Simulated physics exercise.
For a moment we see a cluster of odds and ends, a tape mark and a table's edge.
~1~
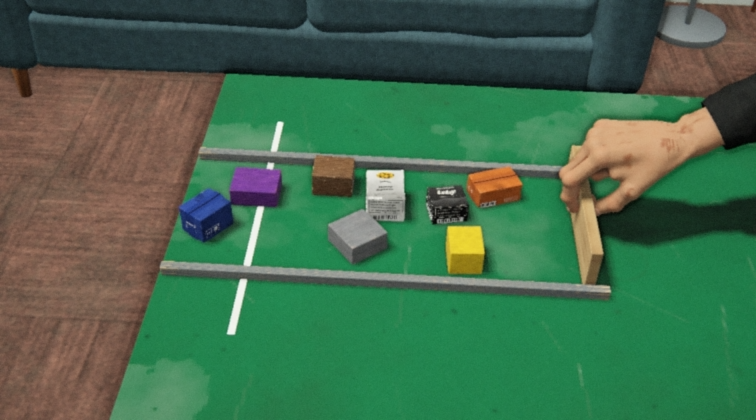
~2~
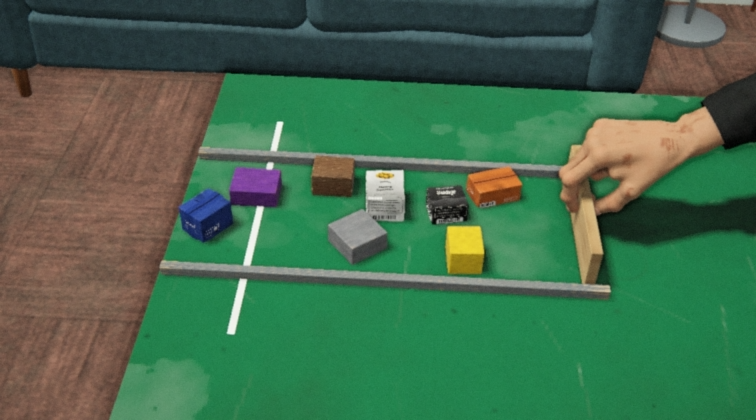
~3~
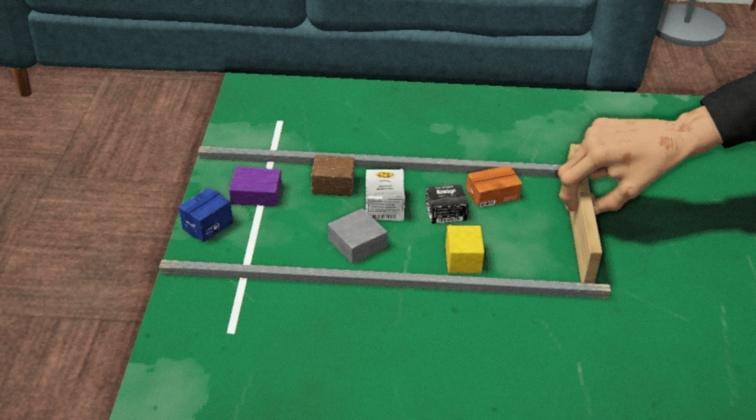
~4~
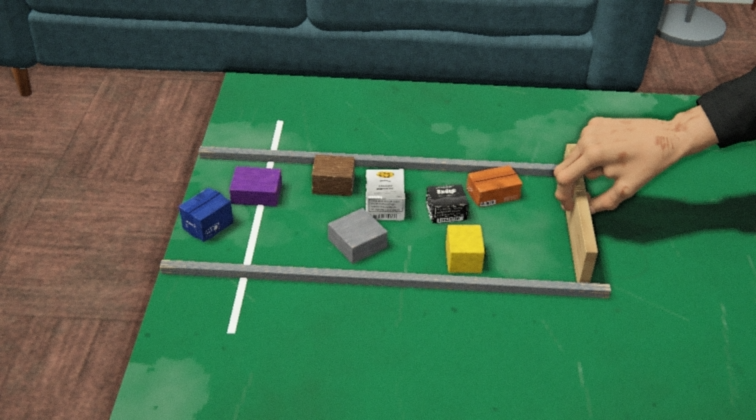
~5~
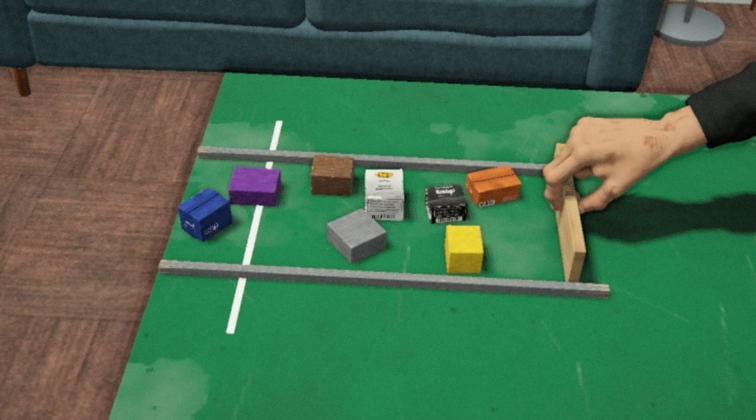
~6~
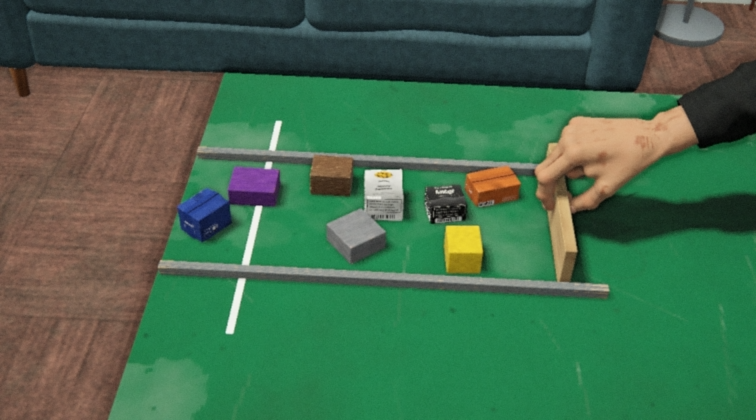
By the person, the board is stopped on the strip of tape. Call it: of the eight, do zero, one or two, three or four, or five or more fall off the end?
One or two fall off.
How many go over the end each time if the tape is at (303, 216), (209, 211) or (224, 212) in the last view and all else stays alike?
Per try in turn: 0, 5, 5.
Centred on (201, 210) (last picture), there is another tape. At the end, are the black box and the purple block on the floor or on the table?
As for the black box, it keeps its spot; as for the purple block, it does not stay.
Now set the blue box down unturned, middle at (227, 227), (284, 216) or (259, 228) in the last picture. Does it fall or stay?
Going through them in turn, the case fails to stay, then fails to stay, then fails to stay.
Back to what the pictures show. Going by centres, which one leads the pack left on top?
Answer: The brown block.
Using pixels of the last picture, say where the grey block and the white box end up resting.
You'll see the grey block at (196, 229), with the white box at (206, 191).
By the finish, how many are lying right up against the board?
3 are in contact with it.
Early on, none off yet; blue box at rest near (205, 215); purple block at rest near (255, 187); brown block at rest near (332, 176).
A while later, none off yet; blue box at rest near (205, 215); purple block at rest near (248, 186); brown block travelled about its own width near (293, 170).
Further along, none off yet; blue box at rest near (199, 218); purple block travelled about its own width near (206, 186); brown block travelled well along near (247, 164).
Finally, the number that fall off is one or two; lost, purple block and blue box.
